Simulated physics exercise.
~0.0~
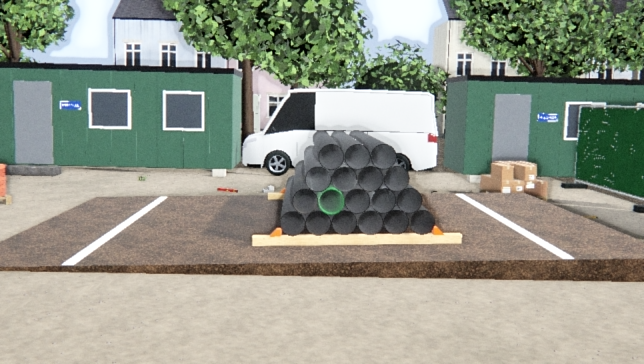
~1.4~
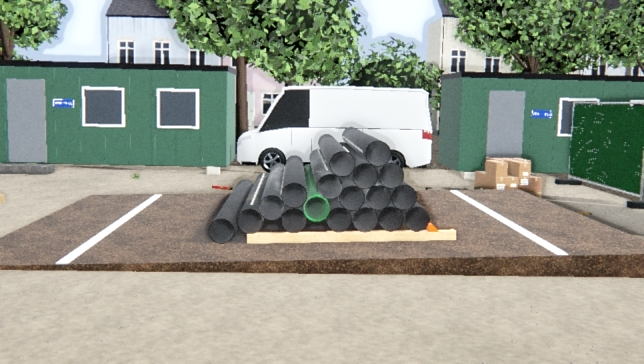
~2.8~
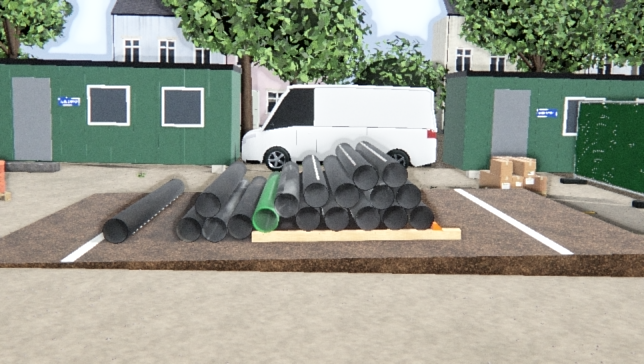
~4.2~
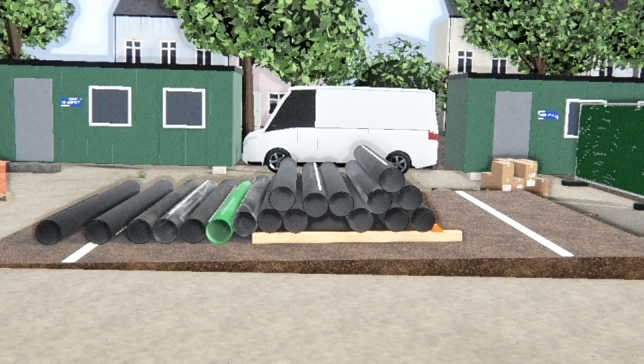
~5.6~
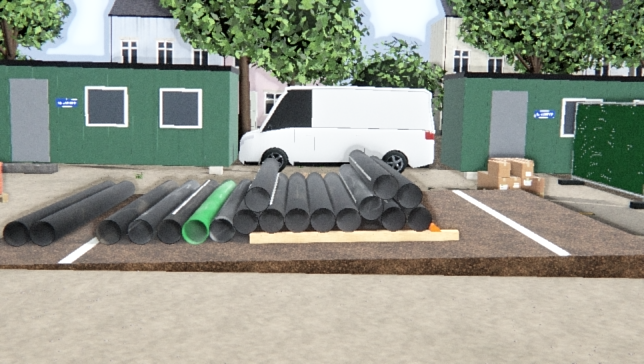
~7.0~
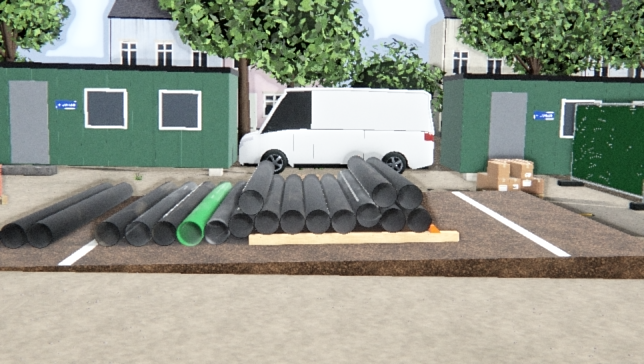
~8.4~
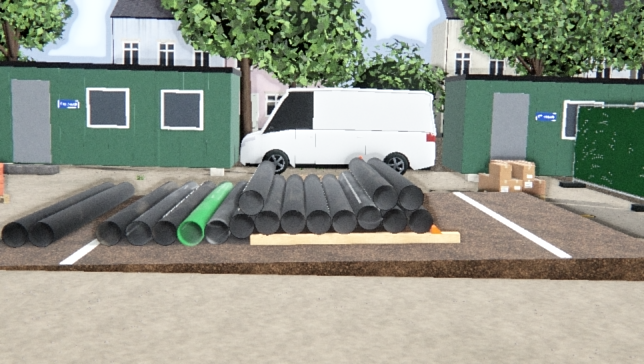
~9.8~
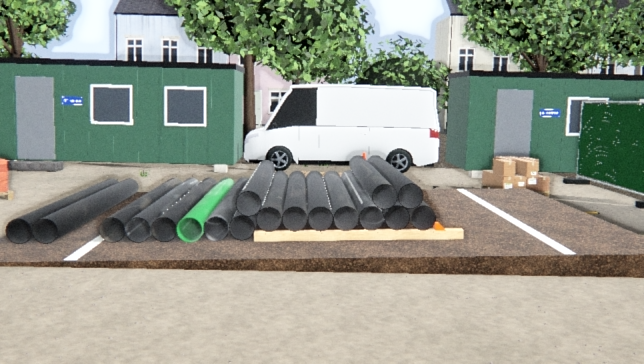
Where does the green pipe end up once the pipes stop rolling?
The green pipe comes to rest on the brown pad, off the wooden bearers and between the two white lines.
A stack of dark pipes with one green pipe spills left and settles across the ground.
